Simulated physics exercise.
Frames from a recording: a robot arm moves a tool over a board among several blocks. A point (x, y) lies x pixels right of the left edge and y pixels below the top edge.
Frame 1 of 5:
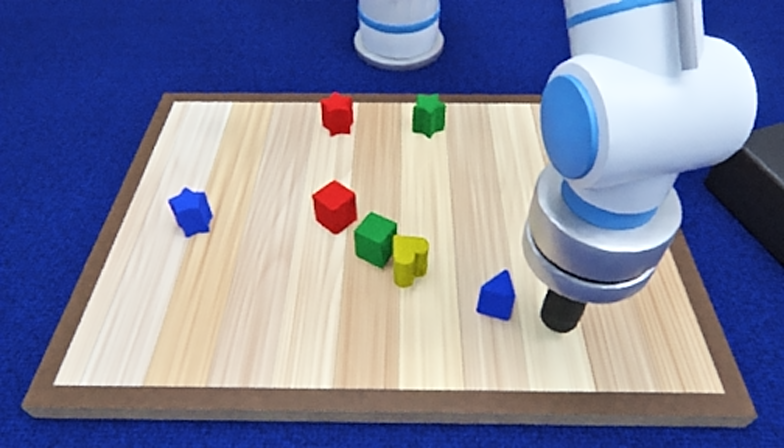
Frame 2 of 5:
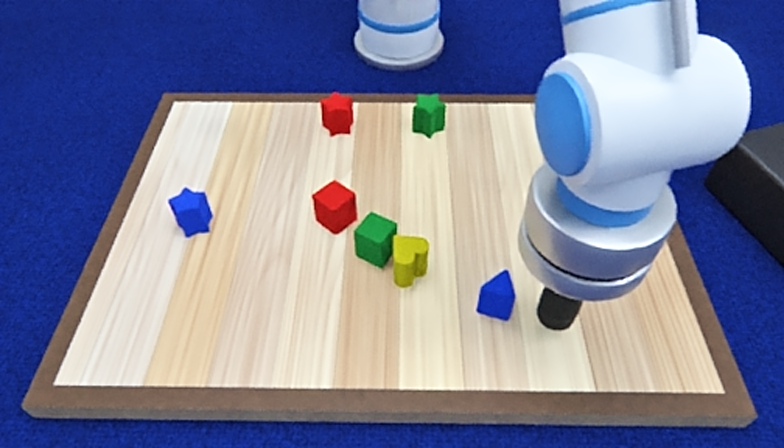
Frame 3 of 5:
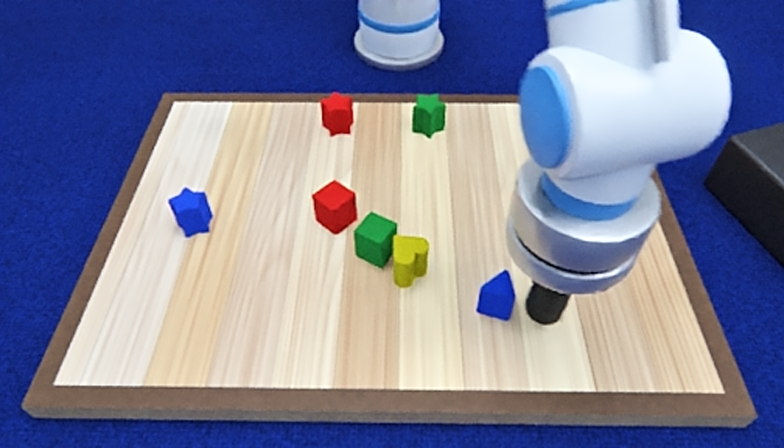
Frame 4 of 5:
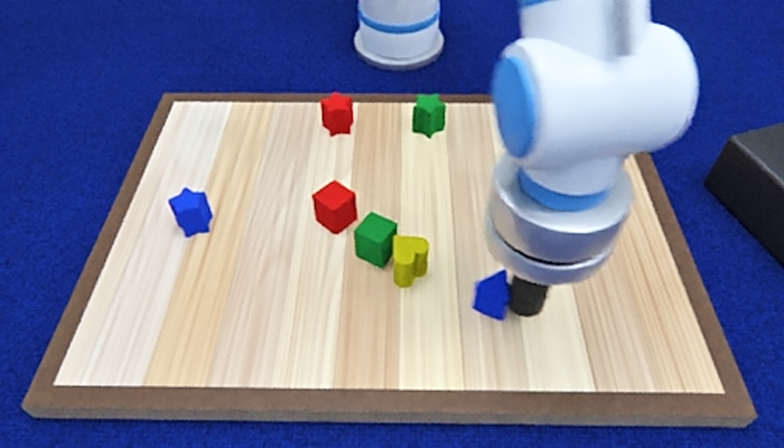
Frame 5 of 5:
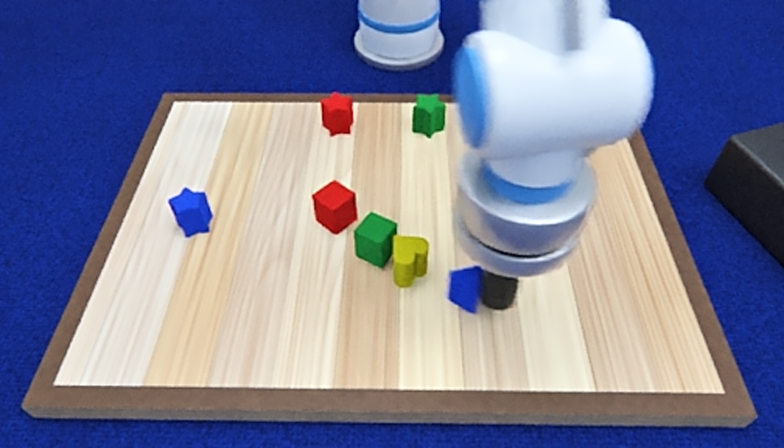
A robot arm moved its dark tool left across a wooden board until it met the blue triangular block, then pushed it left toward the yellow heart while the other blocks stayed still.
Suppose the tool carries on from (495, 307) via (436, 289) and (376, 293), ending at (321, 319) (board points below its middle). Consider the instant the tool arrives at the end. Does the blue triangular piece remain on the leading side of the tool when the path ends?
No, I don't think so.
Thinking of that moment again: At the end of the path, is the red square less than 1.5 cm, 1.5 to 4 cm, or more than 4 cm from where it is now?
Distance: Below 1.5 cm.
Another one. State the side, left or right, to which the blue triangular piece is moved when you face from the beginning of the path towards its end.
It gets pushed right.
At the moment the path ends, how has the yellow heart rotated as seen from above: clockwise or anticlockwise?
The yellow heart rotates clockwise.
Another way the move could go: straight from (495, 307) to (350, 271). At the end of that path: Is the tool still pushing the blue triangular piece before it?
Final answer: Yes.
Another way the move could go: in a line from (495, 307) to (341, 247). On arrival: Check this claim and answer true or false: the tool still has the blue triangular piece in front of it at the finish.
The claim does not hold.
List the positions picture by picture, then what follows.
The first frame shows tool's lower end (559, 318); red square (334, 194); green square (376, 227); yellow heart (409, 248); blue triangular piece (501, 284).
The second frame shows tool (555, 316); blocks still.
The third frame shows tool (544, 310); blocks still.
The fourth frame shows tool (525, 302); blue triangular piece (497, 283).
The fifth frame shows tool (497, 296); red square (334, 194); green square (376, 227); yellow heart (409, 248); blue triangular piece (470, 275).
On the path given first. One third of the way, tool (435, 278); green square (373, 225); yellow heart (397, 242), turned 25° clockwise; blue triangular piece (406, 261).
Two thirds of the way, tool (375, 283); green square (369, 222); yellow heart (393, 238), turned 35° clockwise; blue triangular piece (345, 263).
At the end, tool (319, 309); red square still; green square (369, 222); yellow heart (393, 238), turned 35° clockwise; blue triangular piece (319, 265), turned 40° clockwise.
